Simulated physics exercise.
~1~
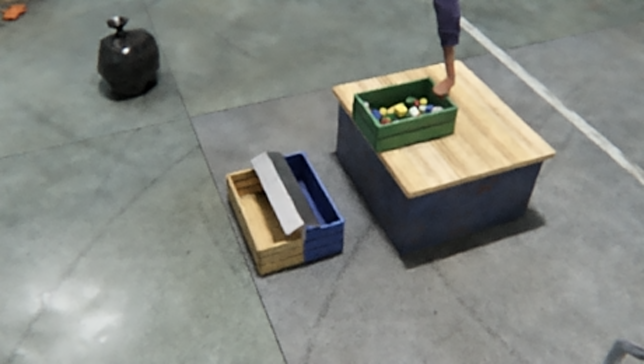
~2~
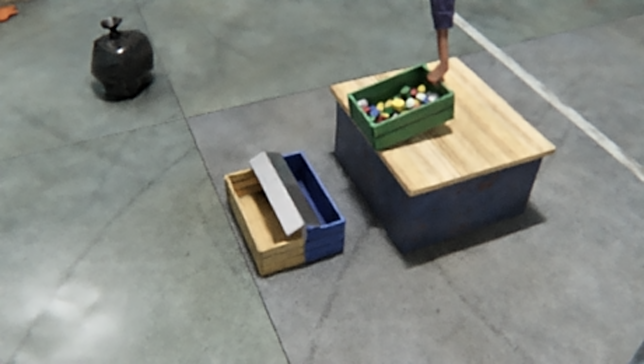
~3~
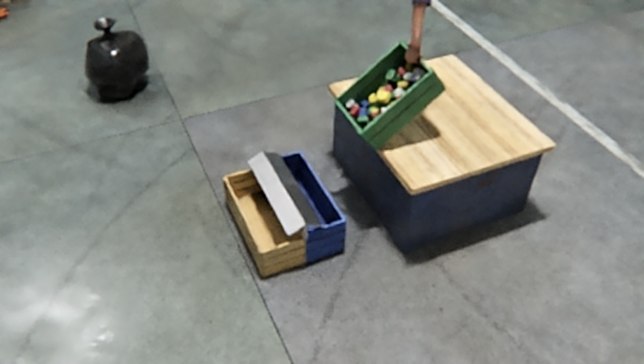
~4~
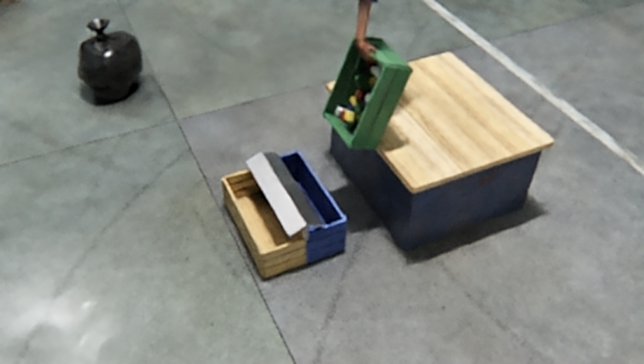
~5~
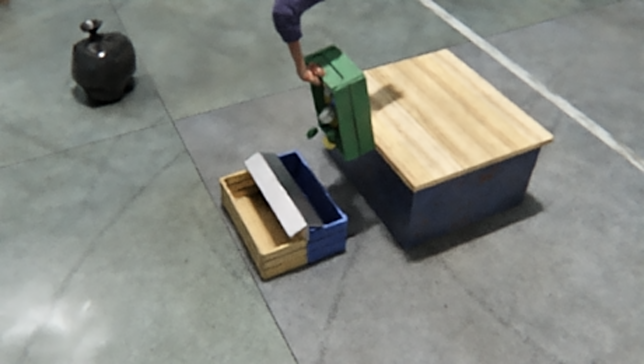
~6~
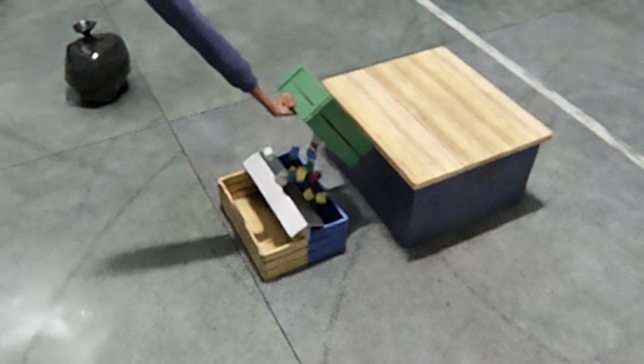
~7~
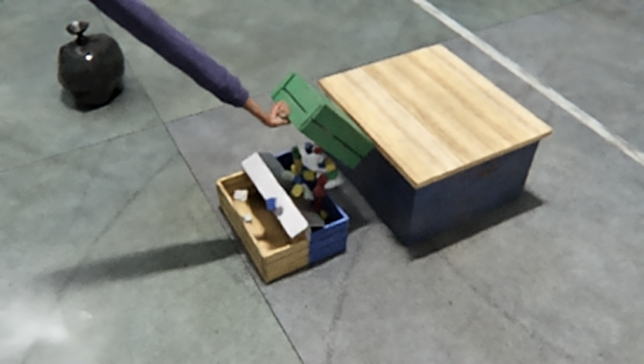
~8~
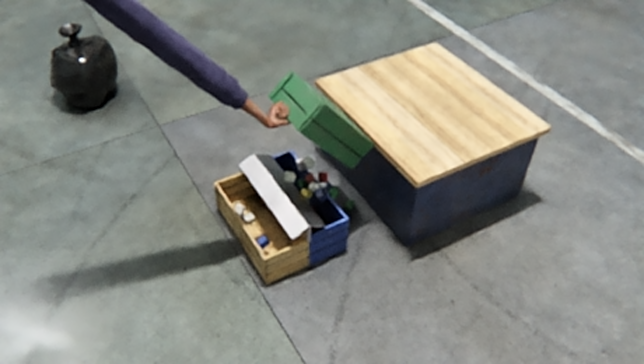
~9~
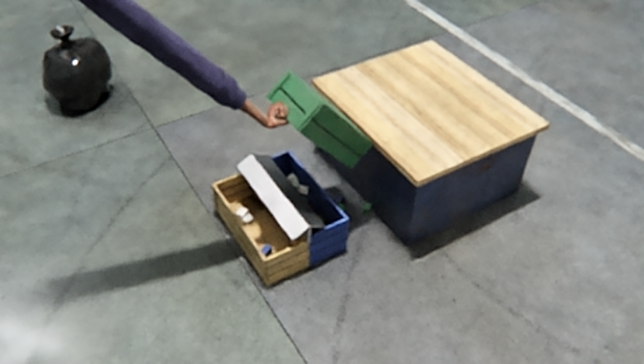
In the video, a hand tips a green crate of small colorful pieces over the left end of a wooden-topped bench, spilling them onto a roof-shaped divider between two boxes; most drop into or beside the blue box, while a few land in the wooden one.
